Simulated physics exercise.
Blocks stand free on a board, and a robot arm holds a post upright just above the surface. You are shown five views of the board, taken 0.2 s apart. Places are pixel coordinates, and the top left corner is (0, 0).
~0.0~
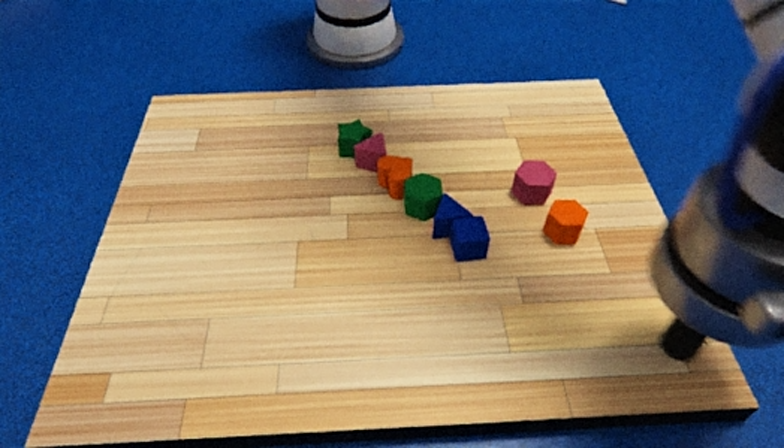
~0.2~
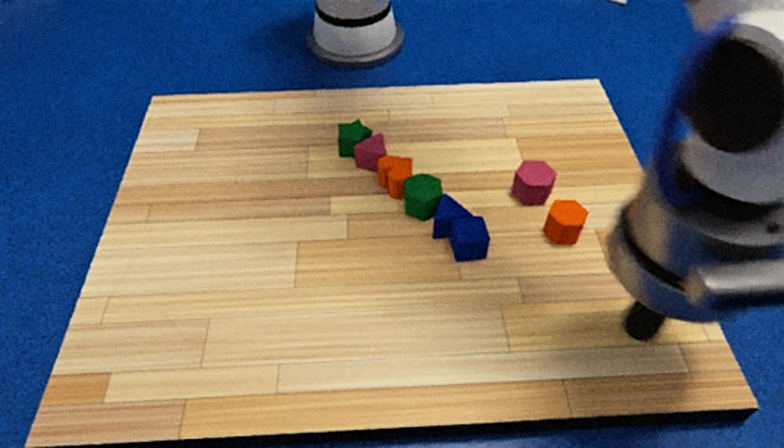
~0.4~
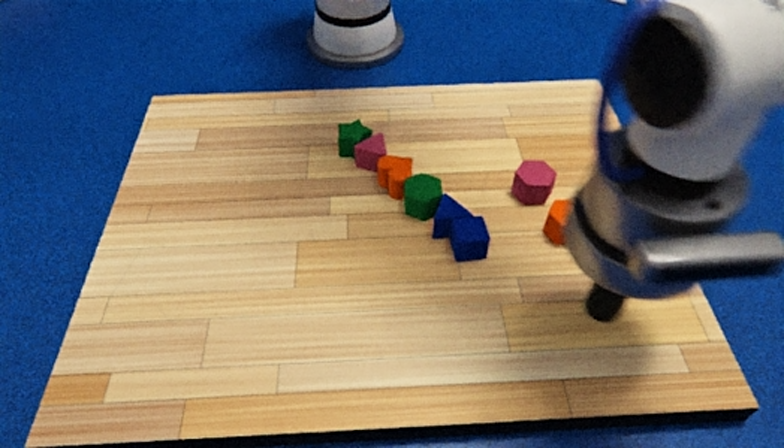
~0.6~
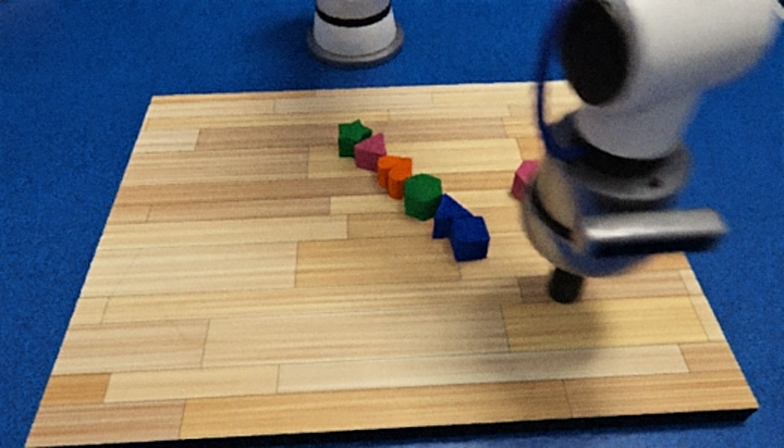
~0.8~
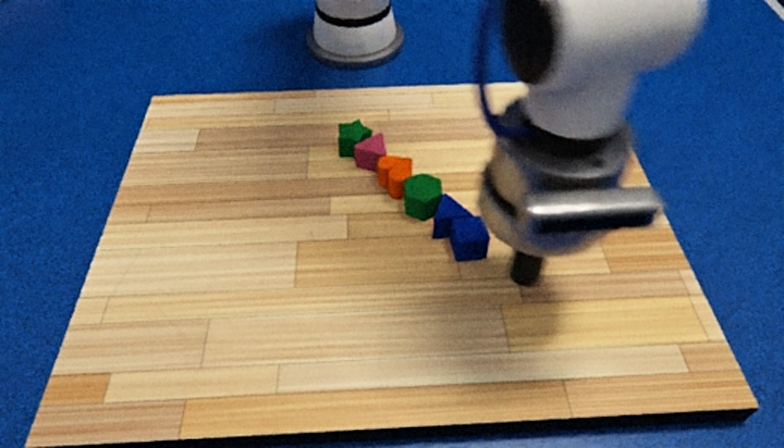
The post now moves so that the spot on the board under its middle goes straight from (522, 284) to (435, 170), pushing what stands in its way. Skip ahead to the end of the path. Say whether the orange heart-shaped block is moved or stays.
The result: It stays put.
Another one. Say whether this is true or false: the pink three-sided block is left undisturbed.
True - the claim holds.
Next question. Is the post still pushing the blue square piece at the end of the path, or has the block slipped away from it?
By then it is beside or behind the post.
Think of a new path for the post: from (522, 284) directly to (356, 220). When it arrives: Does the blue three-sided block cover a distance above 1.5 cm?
I'd say yes.
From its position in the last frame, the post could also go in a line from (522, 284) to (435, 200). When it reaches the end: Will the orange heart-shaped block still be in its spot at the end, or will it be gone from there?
Displaced, by a centimetre or more.
What follows on the original path. One third of the way, post (491, 231); blue square piece (461, 227).
Two thirds of the way, post (461, 192); green six-sided block (421, 185); blue three-sided block (445, 203); blue square piece (457, 226).
At the end, post (436, 159); pink three-sided block still; orange heart-shaped block still; green six-sided block (421, 185); blue three-sided block (445, 203); blue square piece (457, 226).
